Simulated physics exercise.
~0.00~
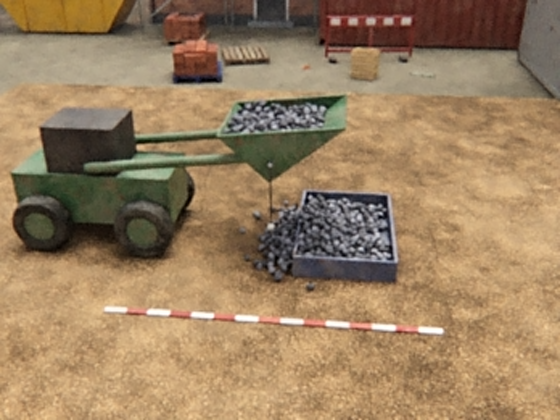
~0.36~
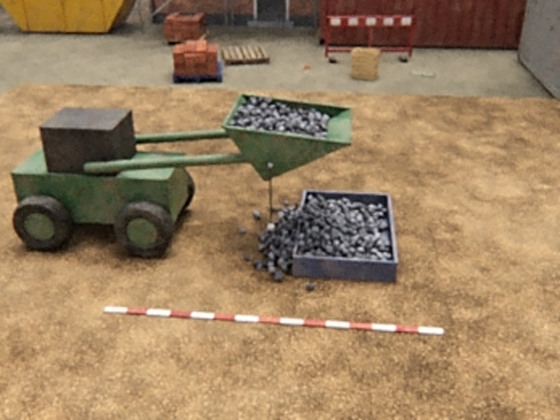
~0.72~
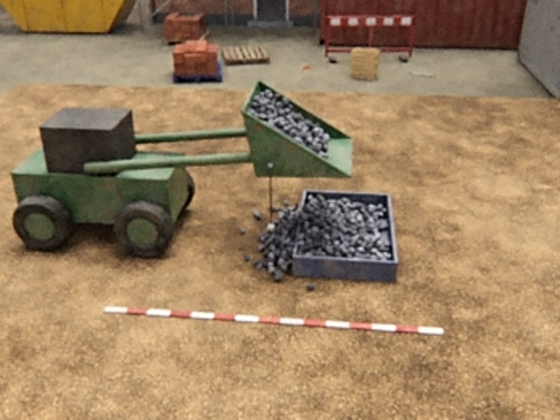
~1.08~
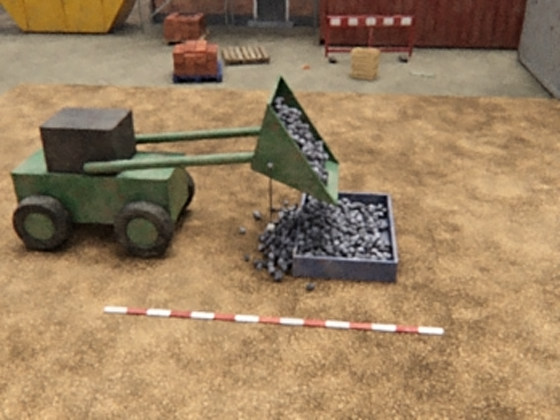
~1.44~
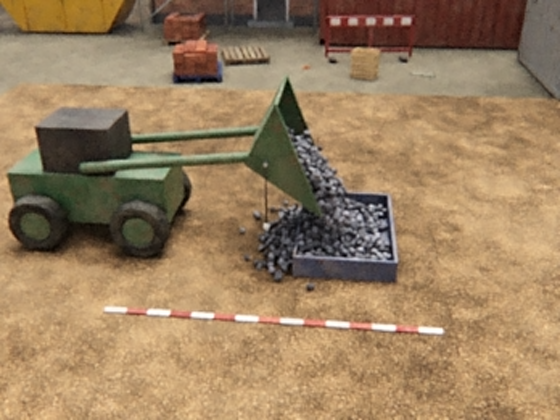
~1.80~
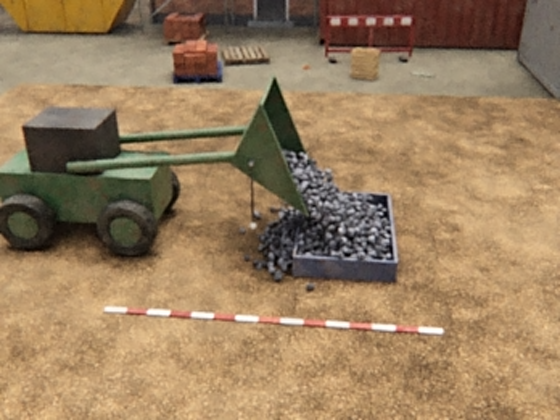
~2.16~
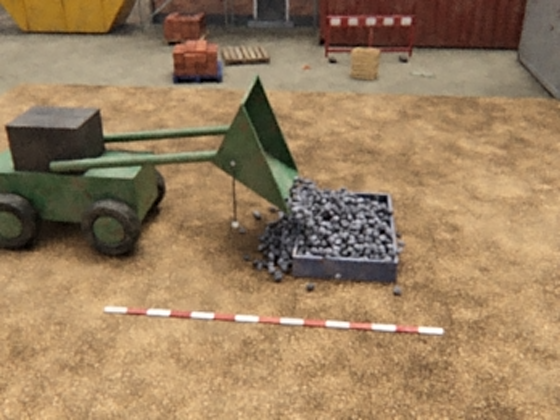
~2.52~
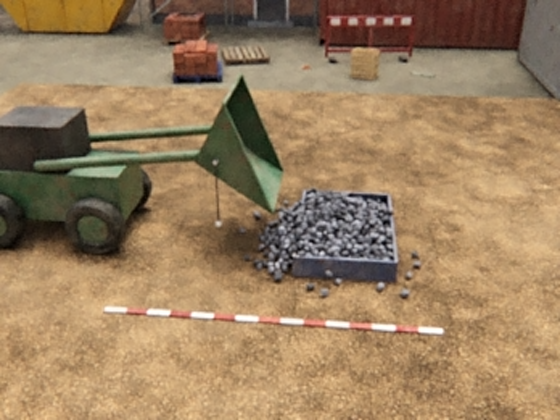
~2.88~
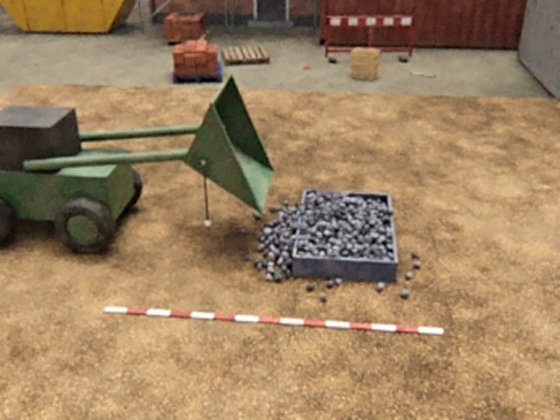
On a brown dirt yard, seen from a raised, still viewpoint, a green loader with a dark cab stands at the left, holding a bucket of grey stones over a low blue-grey bin. The bin already holds a heap that spills over its left side, and a red and white staff lies in front. The bucket tips forward and down to the right, and its stones slide into the bin. While they pour, the loader backs away to the left. It ends with the bucket empty and still tilted, the bin heaped full, and a few stones scattered around it.
